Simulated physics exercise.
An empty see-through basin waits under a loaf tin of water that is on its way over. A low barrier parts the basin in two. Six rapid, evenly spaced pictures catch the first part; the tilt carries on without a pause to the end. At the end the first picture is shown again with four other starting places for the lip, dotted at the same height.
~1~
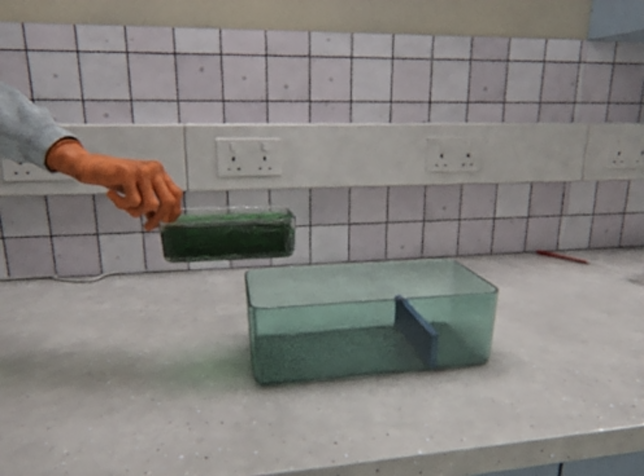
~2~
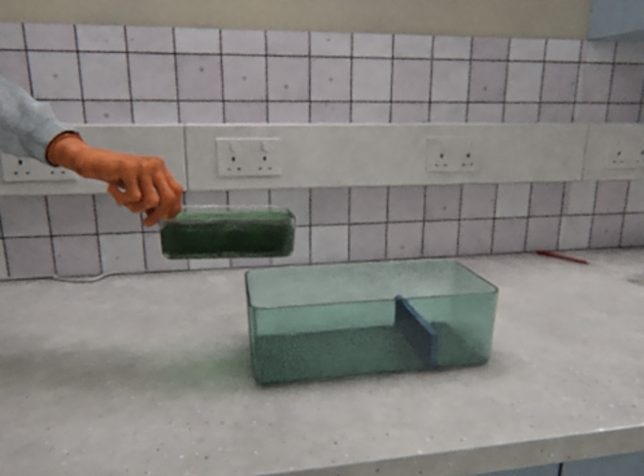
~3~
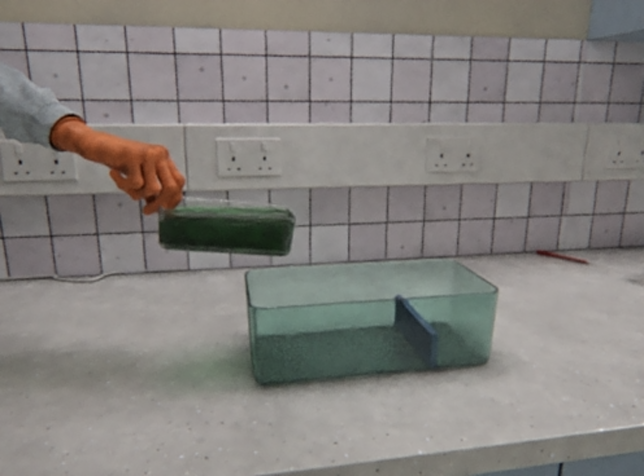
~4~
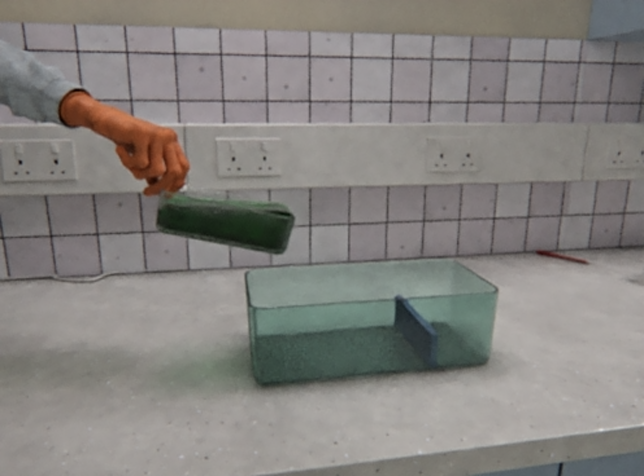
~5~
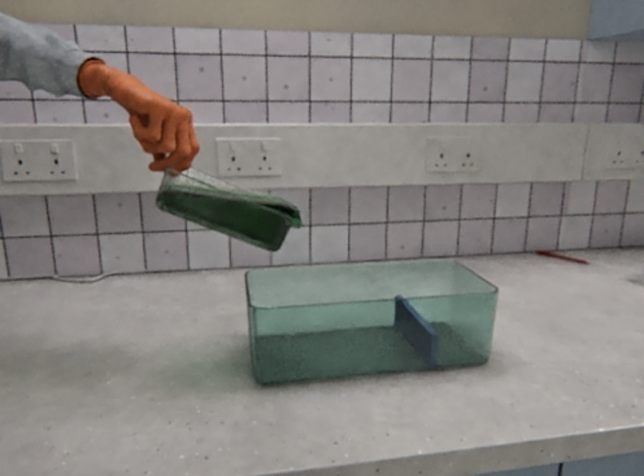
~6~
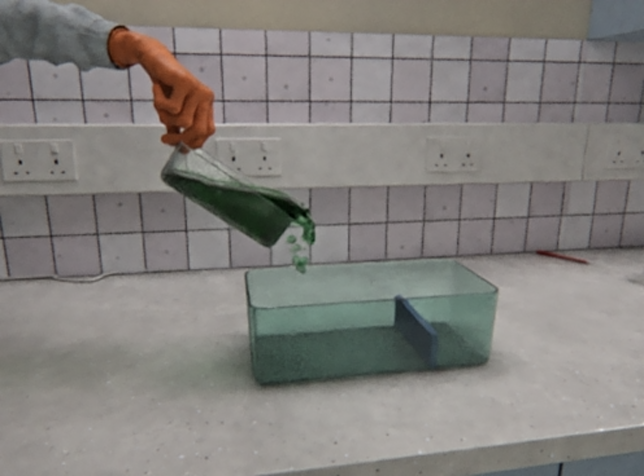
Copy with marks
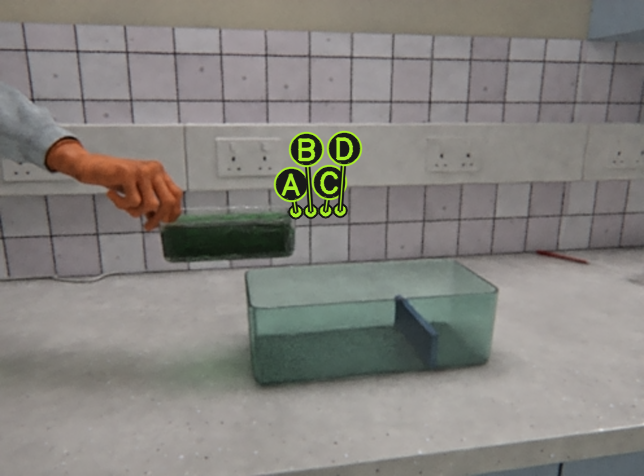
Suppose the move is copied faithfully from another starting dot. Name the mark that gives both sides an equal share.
Take D.
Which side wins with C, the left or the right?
The left side.
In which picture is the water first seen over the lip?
In picture 4.
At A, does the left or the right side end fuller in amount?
The left one.
In lime, A at (295, 211); B at (310, 211); C at (325, 210); D at (340, 210).
With A, about 91 % ends left of the wall and 4 % right of it; 5 % is lost outside.
With B, about 87 % ends left of the wall and 6 % right of it; 7 % is lost outside.
With C, about 75 % ends left of the wall and 21 % right of it; 4 % is lost outside.
With D, about 48 % ends left of the wall and 47 % right of it; 5 % is lost outside.
